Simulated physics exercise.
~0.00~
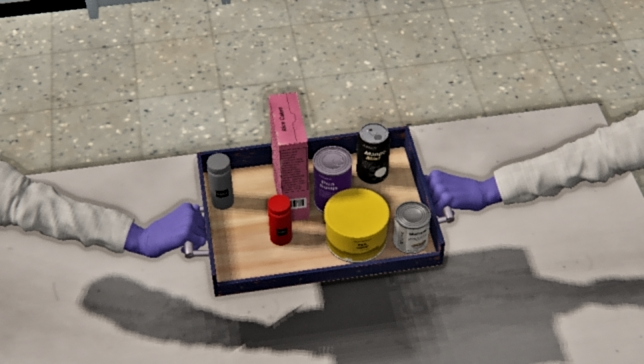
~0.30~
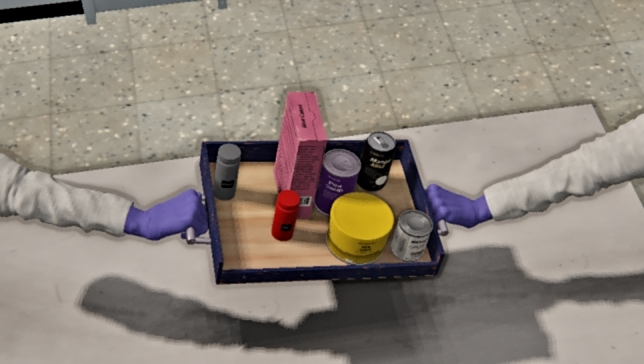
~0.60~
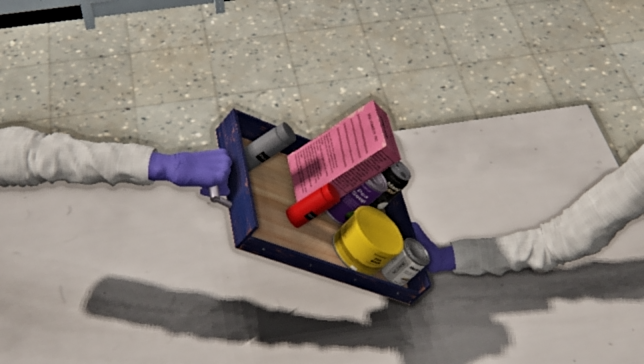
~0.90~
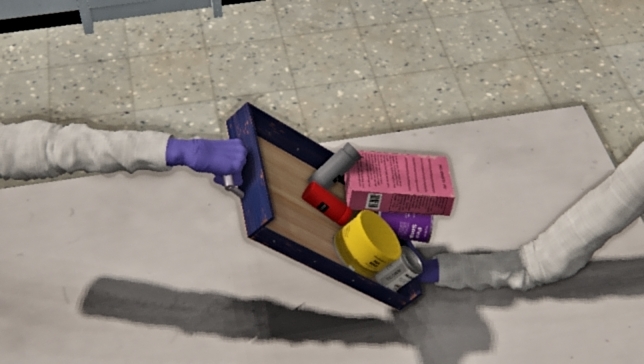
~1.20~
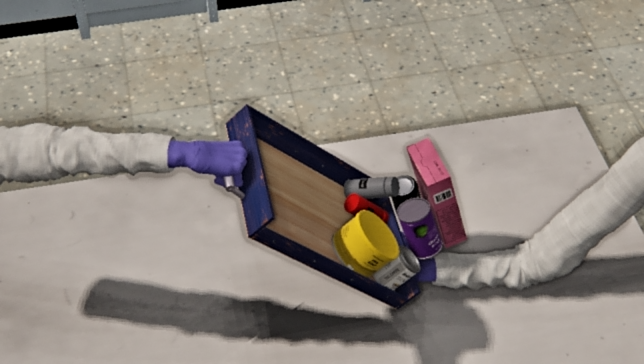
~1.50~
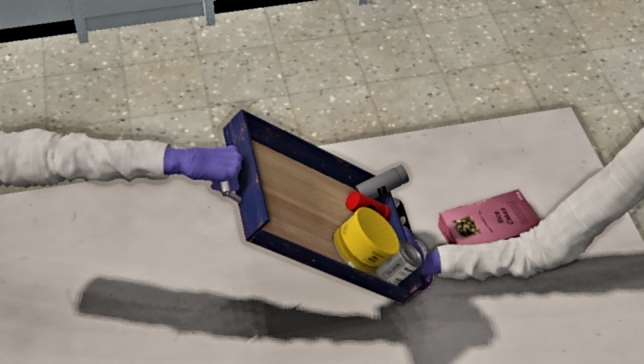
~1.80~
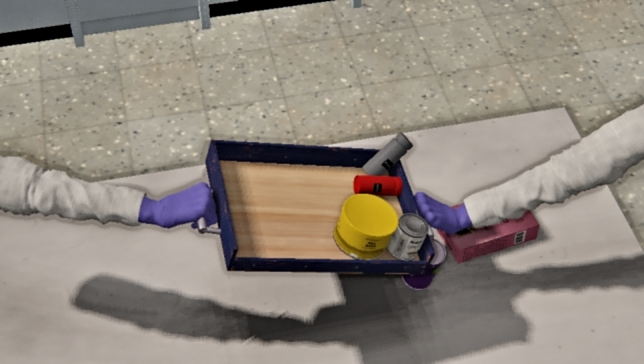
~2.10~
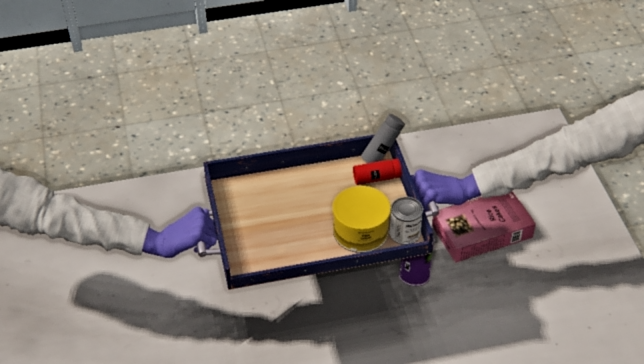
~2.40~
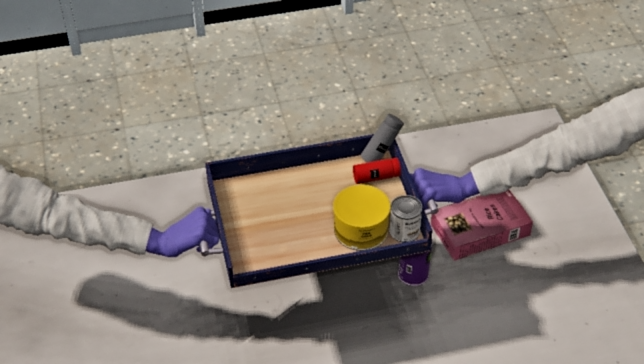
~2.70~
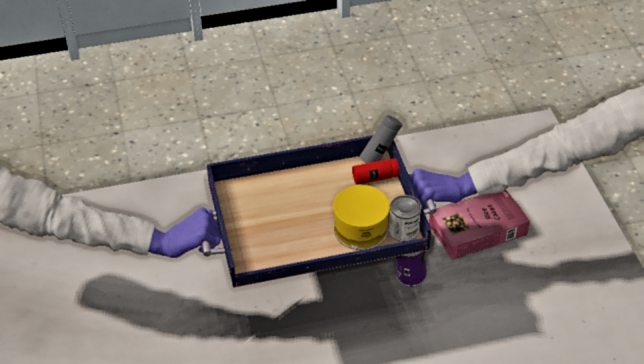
Over a pale tabletop beside a speckled tiled floor, two purple-gloved hands hold a dark blue crate carrying a pink packet, a yellow tub, two shakers and several tins. The hands tip the crate steeply down to the right, and the packet and shakers lean and slide that way. The pink packet tumbles over the low side, and the purple tin and black can go out too. The hands then level the crate again. The packet lies on the table at right, the purple tin rests upside down below the crate, and the yellow tub, pale tin and toppled red and grey shakers remain inside.
